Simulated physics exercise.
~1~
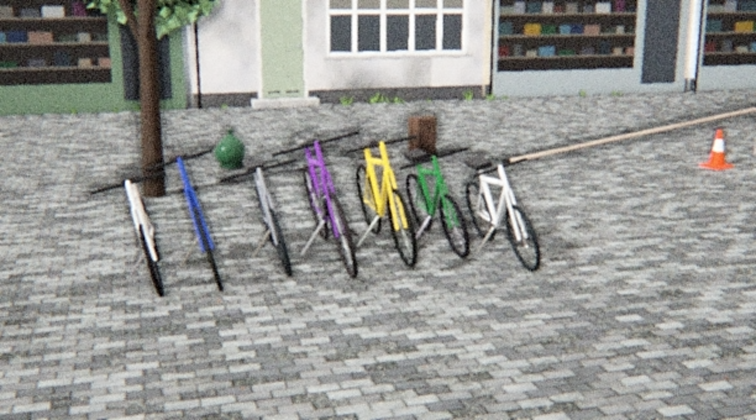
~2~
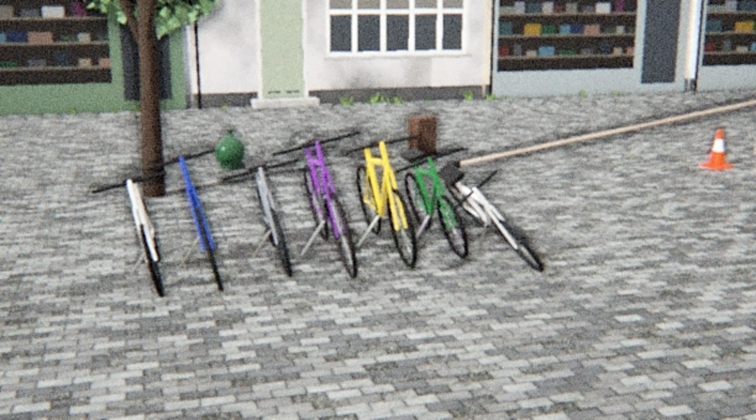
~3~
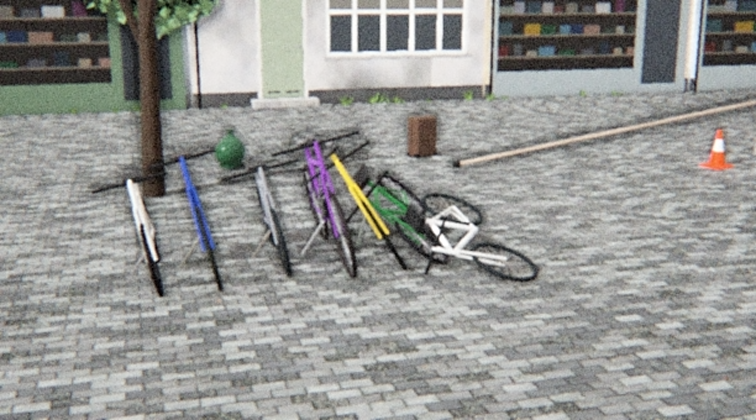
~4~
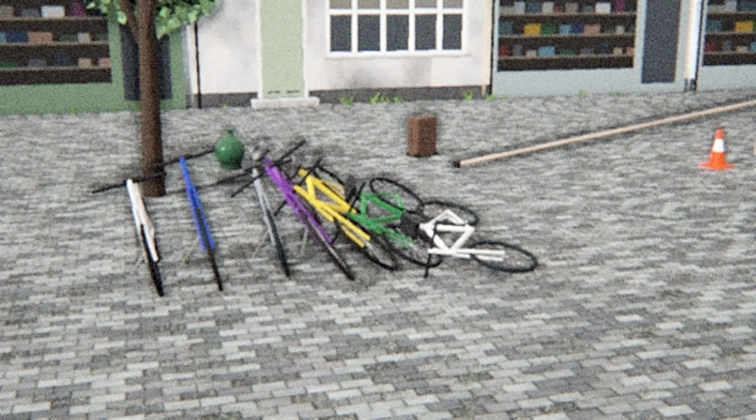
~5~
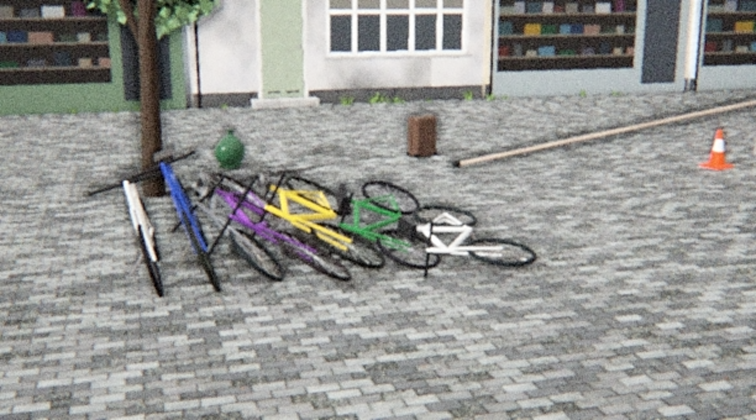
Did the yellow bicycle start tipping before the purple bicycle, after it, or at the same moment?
The yellow bicycle started tipping first. It was already leaning over while the purple one still stood in place, and the purple one tipped afterwards.
